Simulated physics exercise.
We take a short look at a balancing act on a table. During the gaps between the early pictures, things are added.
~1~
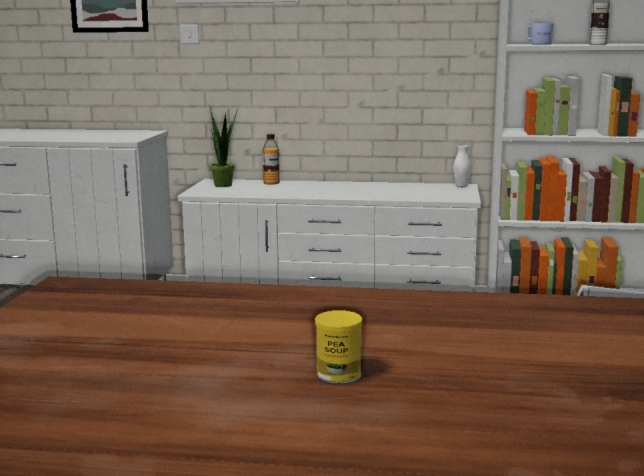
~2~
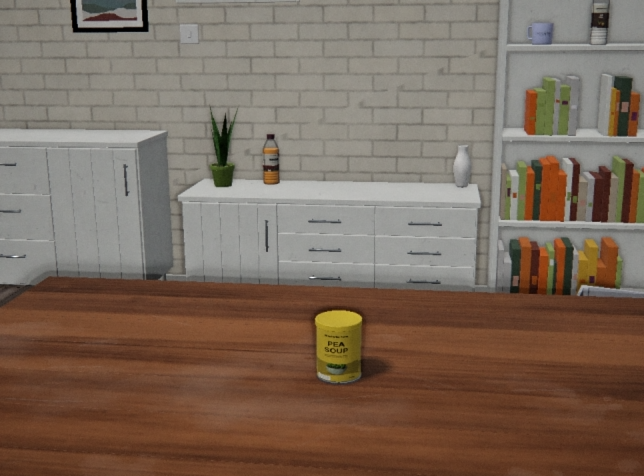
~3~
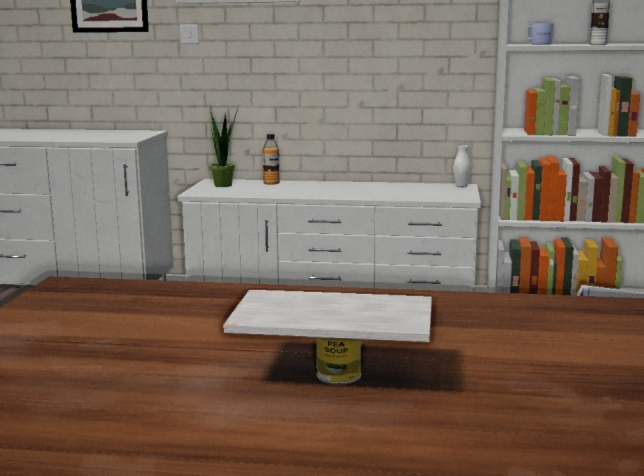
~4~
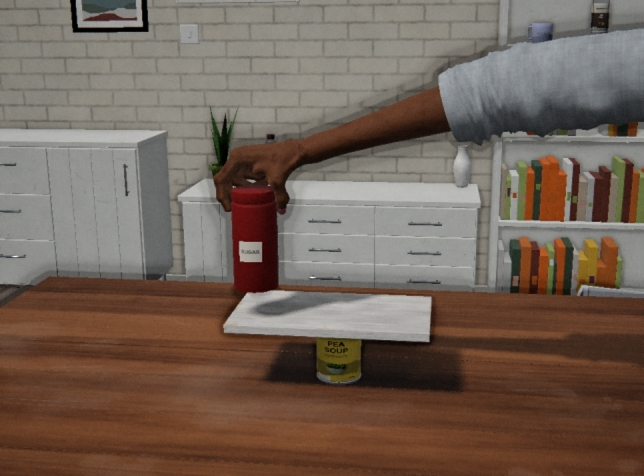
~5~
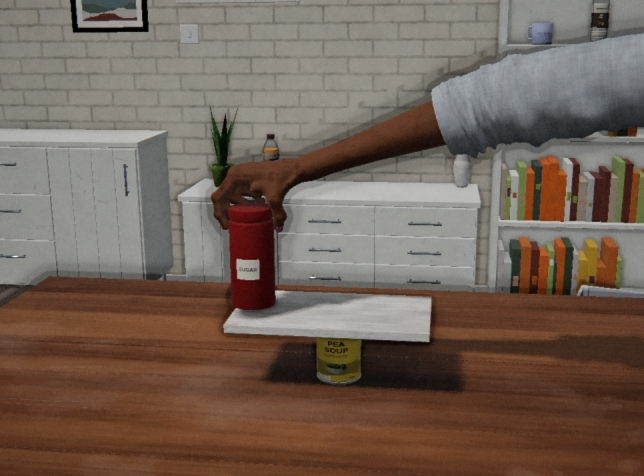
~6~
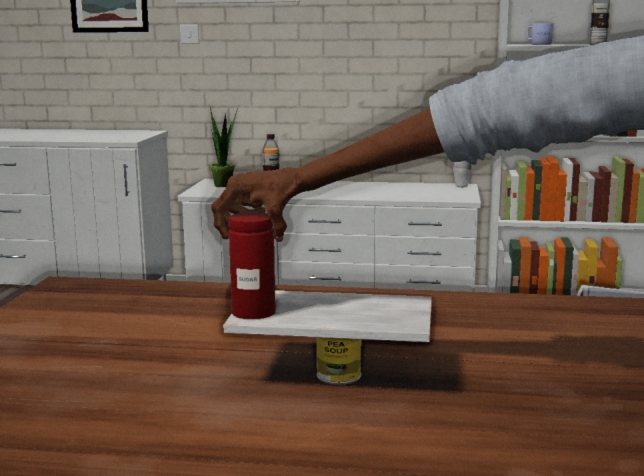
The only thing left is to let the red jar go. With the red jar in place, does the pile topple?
Yes. I reckon the stack can't bear the weight there.
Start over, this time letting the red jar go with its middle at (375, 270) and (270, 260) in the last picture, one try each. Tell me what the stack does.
Try one: The stack remains standing; try two: The stack collapses.
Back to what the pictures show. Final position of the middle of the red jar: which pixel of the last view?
Near (180, 354).
Then, 0.30 s past the last view, red jar now fallen; white board rocked 40° from its first pose.
Then, 0.40 s past the last view, white board rocked 56° from its first pose.
Then, 0.50 s past the last view, white board rocked 48° from its first pose.
Then, 1.20 s past the last view, white board rocked 36° from its first pose.
Finally, fallen, red jar; down or leaning hard in the stack, white board; yellow tin still in place. Final places as the last picture's camera would see them, red jar near (180, 353). The stack loses its balance.
